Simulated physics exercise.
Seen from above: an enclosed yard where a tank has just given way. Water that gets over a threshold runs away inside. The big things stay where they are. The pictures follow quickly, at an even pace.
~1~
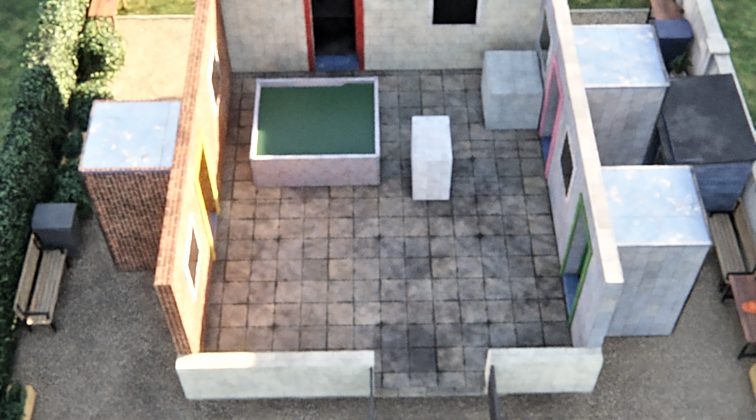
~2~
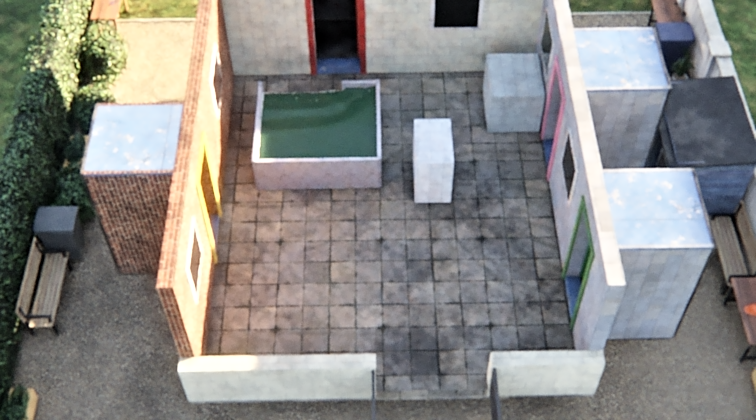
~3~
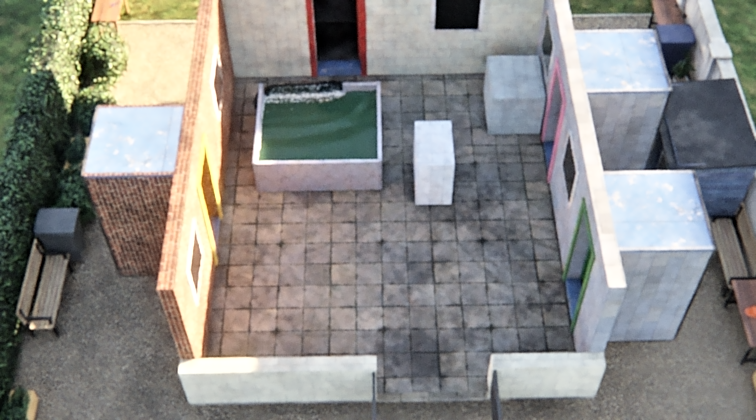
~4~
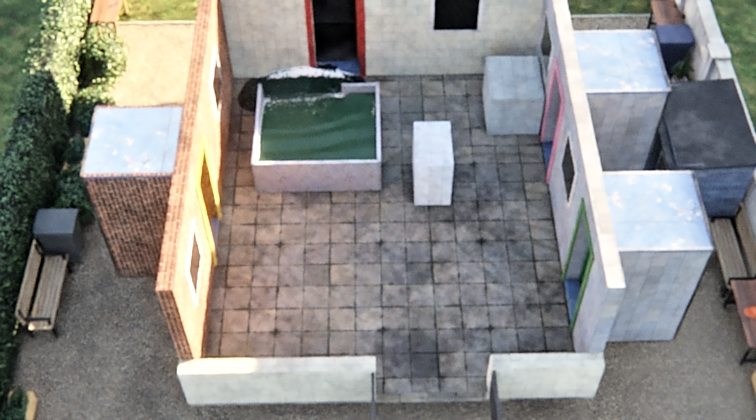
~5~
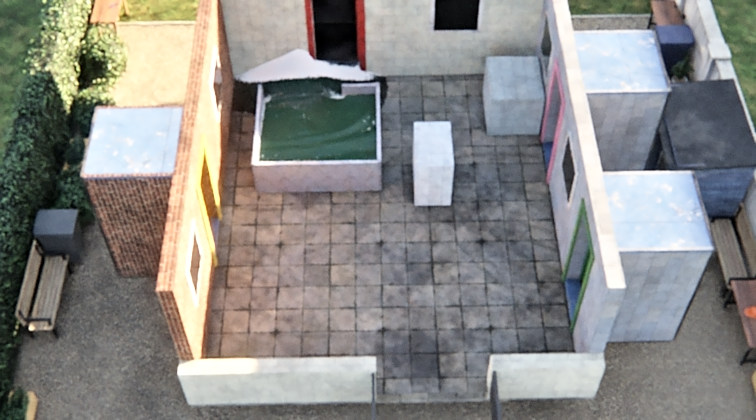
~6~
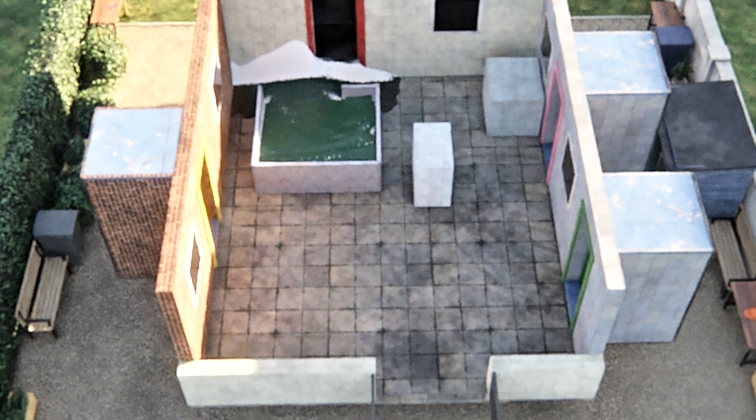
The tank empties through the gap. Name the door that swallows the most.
Most goes in at the red door.
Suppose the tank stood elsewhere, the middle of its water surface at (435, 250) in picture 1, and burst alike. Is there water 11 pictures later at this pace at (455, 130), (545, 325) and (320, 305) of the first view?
In turn: No water, free of water, free of water.
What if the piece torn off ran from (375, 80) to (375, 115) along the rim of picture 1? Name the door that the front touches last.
The yellow door.
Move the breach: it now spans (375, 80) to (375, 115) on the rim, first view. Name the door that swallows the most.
Most goes in at the pink-painted one.
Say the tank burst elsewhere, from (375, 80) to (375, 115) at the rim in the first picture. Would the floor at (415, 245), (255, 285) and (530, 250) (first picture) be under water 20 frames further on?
In that order: Not flooded, not flooded, wet.
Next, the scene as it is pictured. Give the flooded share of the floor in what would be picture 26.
Close to 50 %.
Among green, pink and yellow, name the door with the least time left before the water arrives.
First comes the yellow one.
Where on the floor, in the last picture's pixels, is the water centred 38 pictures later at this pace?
I would point to (357, 182).
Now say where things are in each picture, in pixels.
The first frame shows still water in the water tank at (316, 120).
In the second frame, the front is at a hidden place, out from the gap on the water tank's far side.
In the third frame, water pours out on the water tank's far side and has run to a hidden place.
In the fourth frame, water pours out on the water tank's far side and has run to (358, 77).
In the fifth frame, the front is at (381, 77), out from the gap on the water tank's far side.
In the sixth frame, water pours out on the water tank's far side and has run to (396, 78).
A moment on, water covers 15 % of the floor; pink door not reached, green door not reached, yellow door not reached, red door a lot in.
Next, water covers 25 % of the floor; pink door not reached, green door not reached, yellow door wet at the sill, nothing in, red door a lot in.
Then, water covers 50 % of the floor; pink door wet at the sill, nothing in, green door not reached, yellow door a trickle in, red door a lot in.
Later, water covers 80 % of the floor; pink door wet at the sill, nothing in, green door wet at the sill, nothing in, yellow door a trickle in, red door a lot in.
In the end, water covers 90 % of the floor; pink door wet at the sill, nothing in, green door wet at the sill, nothing in, yellow door a trickle in, red door a lot in; the red door has let in the most.
